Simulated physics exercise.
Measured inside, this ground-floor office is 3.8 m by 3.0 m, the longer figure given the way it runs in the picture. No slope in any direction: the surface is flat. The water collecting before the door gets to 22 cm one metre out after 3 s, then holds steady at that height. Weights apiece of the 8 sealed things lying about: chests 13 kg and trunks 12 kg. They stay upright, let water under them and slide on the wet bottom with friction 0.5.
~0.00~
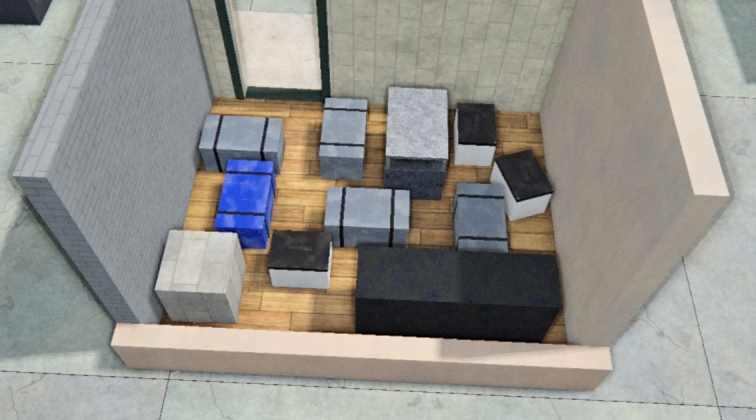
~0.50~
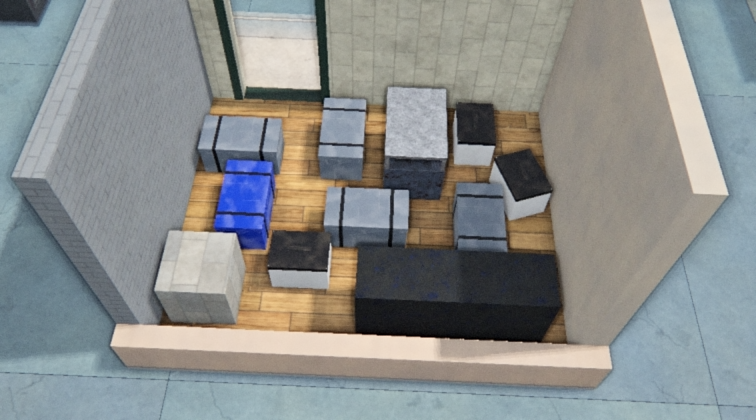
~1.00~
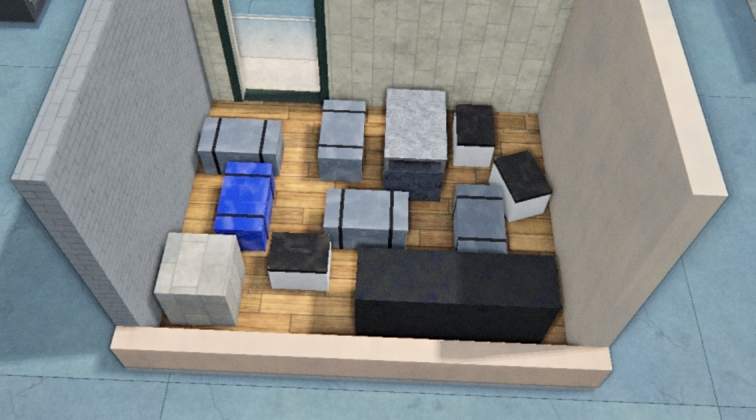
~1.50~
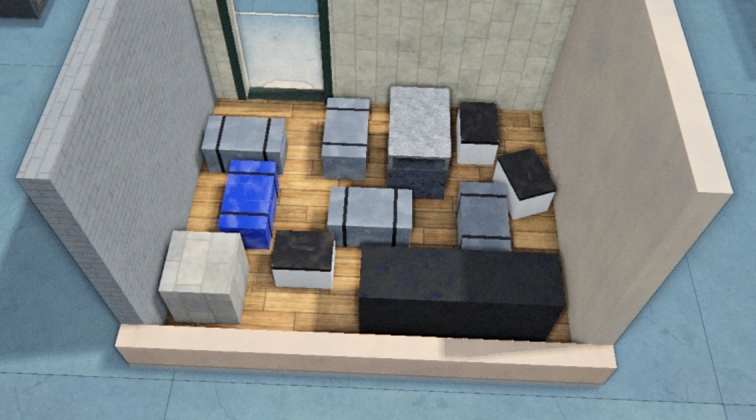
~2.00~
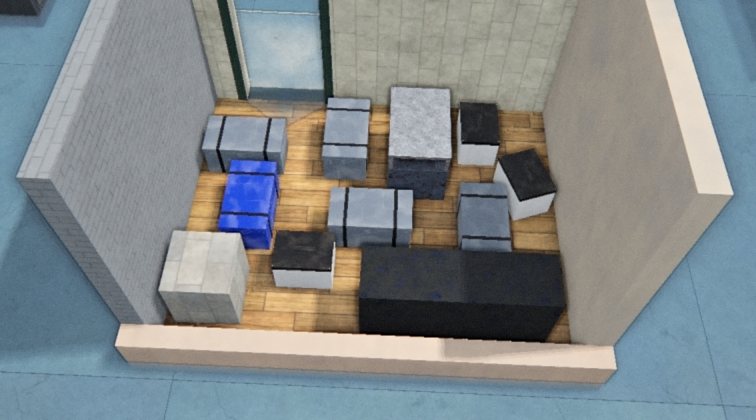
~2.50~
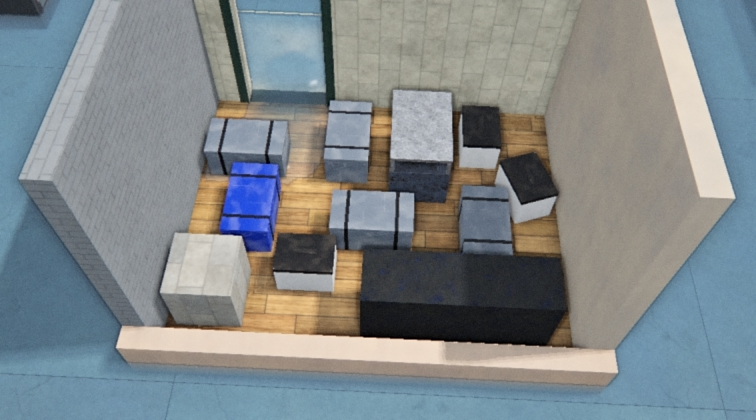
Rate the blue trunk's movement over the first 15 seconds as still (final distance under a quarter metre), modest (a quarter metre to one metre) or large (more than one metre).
The rating is large.
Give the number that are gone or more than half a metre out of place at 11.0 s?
6 in all.
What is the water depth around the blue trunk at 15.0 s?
Depth approx. 18 cm.
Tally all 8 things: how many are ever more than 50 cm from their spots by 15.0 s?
It adds up to 7.
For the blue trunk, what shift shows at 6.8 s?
Displacement near 80 cm.
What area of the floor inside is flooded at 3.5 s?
About 3.0 m2.
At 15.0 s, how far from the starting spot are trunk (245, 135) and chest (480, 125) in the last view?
In turn: 250 cm, 30 cm.
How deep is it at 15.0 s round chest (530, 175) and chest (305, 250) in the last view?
First about 18 cm, second about 16 cm.
After 3.5 s the blue trunk is near (249, 202), 0.1 m from its start, aground; 1 afloat.
After 6.8 s the blue trunk is near (319, 230), 0.8 m from its start, afloat; 3 afloat.
After 11.0 s the blue trunk is near (527, 229), 2.7 m from its start, afloat; 8 afloat.
After 15.0 s the blue trunk is near (529, 223), 2.7 m from its start, afloat; 8 afloat.
